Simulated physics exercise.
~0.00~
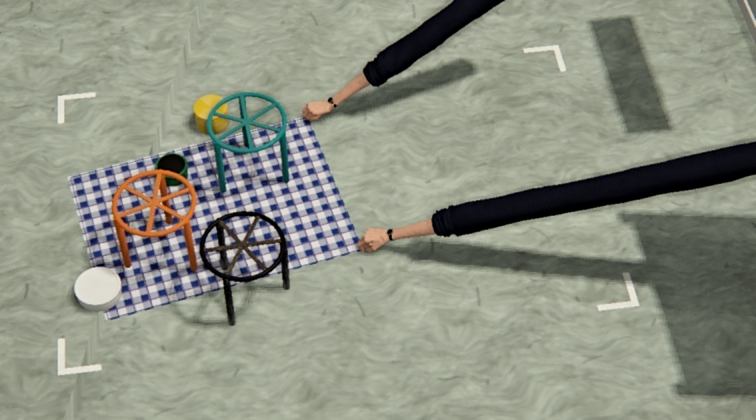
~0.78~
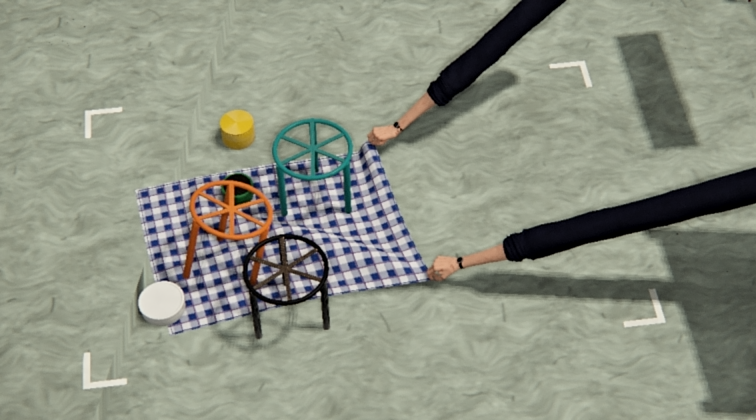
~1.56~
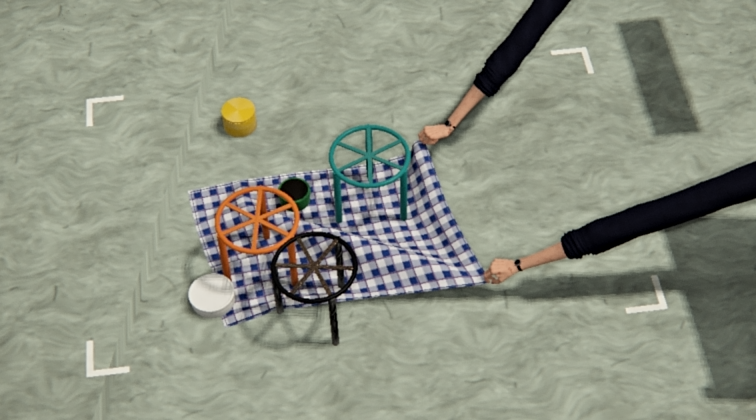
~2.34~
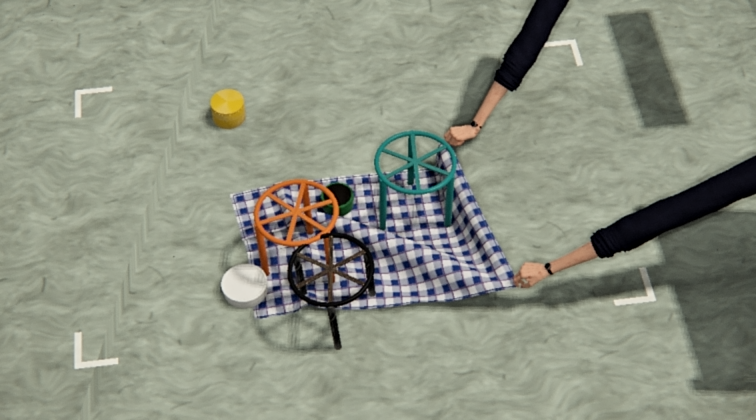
To begin with, a blue and white checked mat lies on a mottled grey-green floor marked with pale corner pieces, holding orange, black and teal stools, a green pot and a white bucket, with a yellow tub at its upper edge. Two dark-sleeved arms reach in from the right and pull the mat rightward, wrinkling the cloth. The stools, pot and bucket travel along with it, the orange stool turning slightly, while the yellow tub stays behind. The arms keep pulling, and finally the mat rests far to the right, still carrying the stools, pot and bucket.
